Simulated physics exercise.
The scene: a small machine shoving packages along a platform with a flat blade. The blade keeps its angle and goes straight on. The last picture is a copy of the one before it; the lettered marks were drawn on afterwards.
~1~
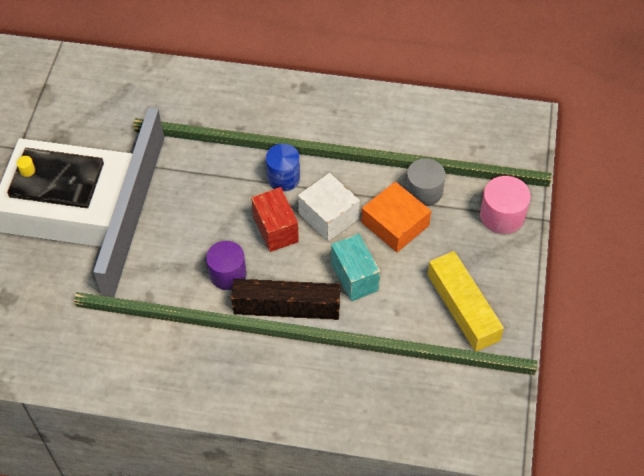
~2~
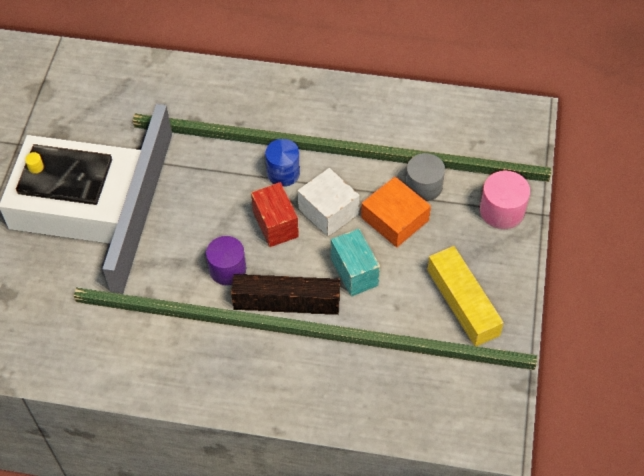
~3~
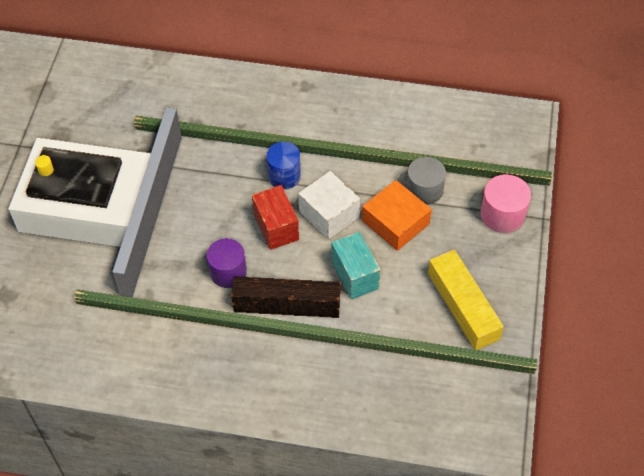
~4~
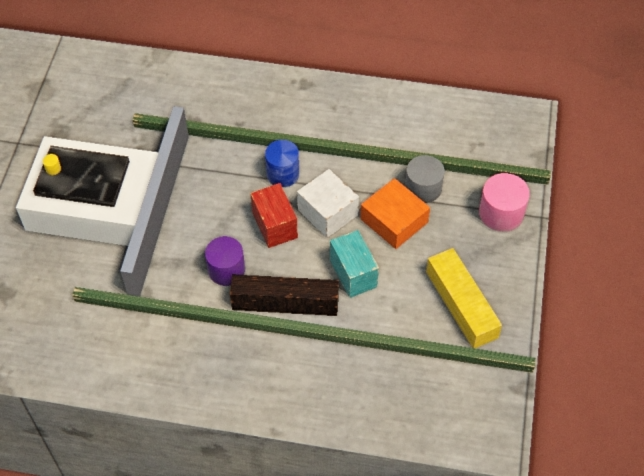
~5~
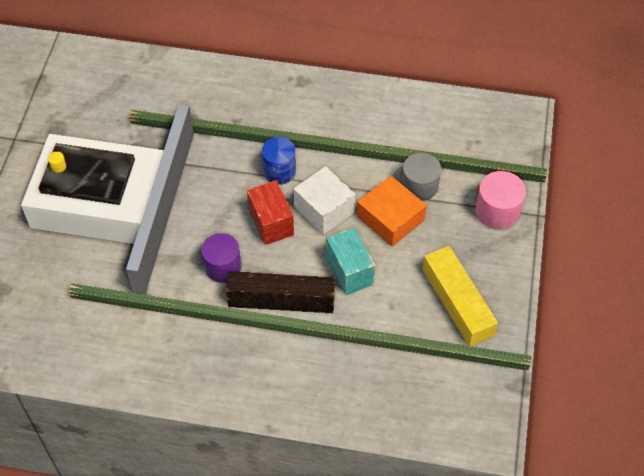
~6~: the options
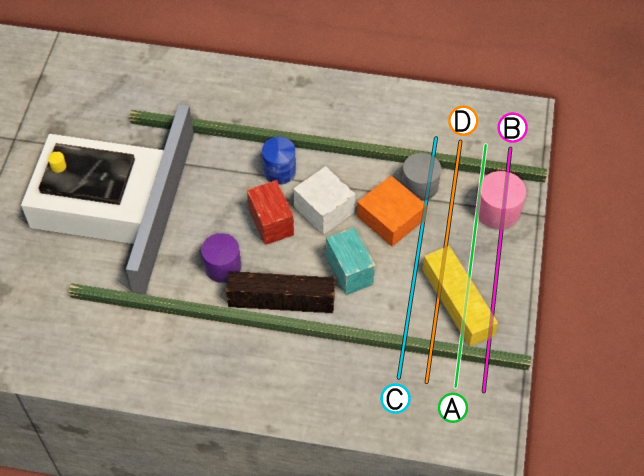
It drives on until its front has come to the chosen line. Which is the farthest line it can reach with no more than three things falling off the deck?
Stop at A.
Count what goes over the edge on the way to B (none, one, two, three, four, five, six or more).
In all, six or more.
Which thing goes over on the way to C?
It is the pink canister.
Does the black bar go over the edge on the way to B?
Yes.
On the marked copy, A at (472, 258); B at (498, 262); C at (419, 250); D at (445, 254).
Taking A. A third of the way, robot (203, 190); black bar (313, 300); blue canister (307, 165).
Two thirds of the way, robot (315, 206); pink canister (537, 196); orange crate (492, 214).
When it is over, robot (402, 219); pink canister over the edge; yellow bar over the edge; three fallen.
As for the rest, B drops six; C is within the limit but short; D is within the limit but short.
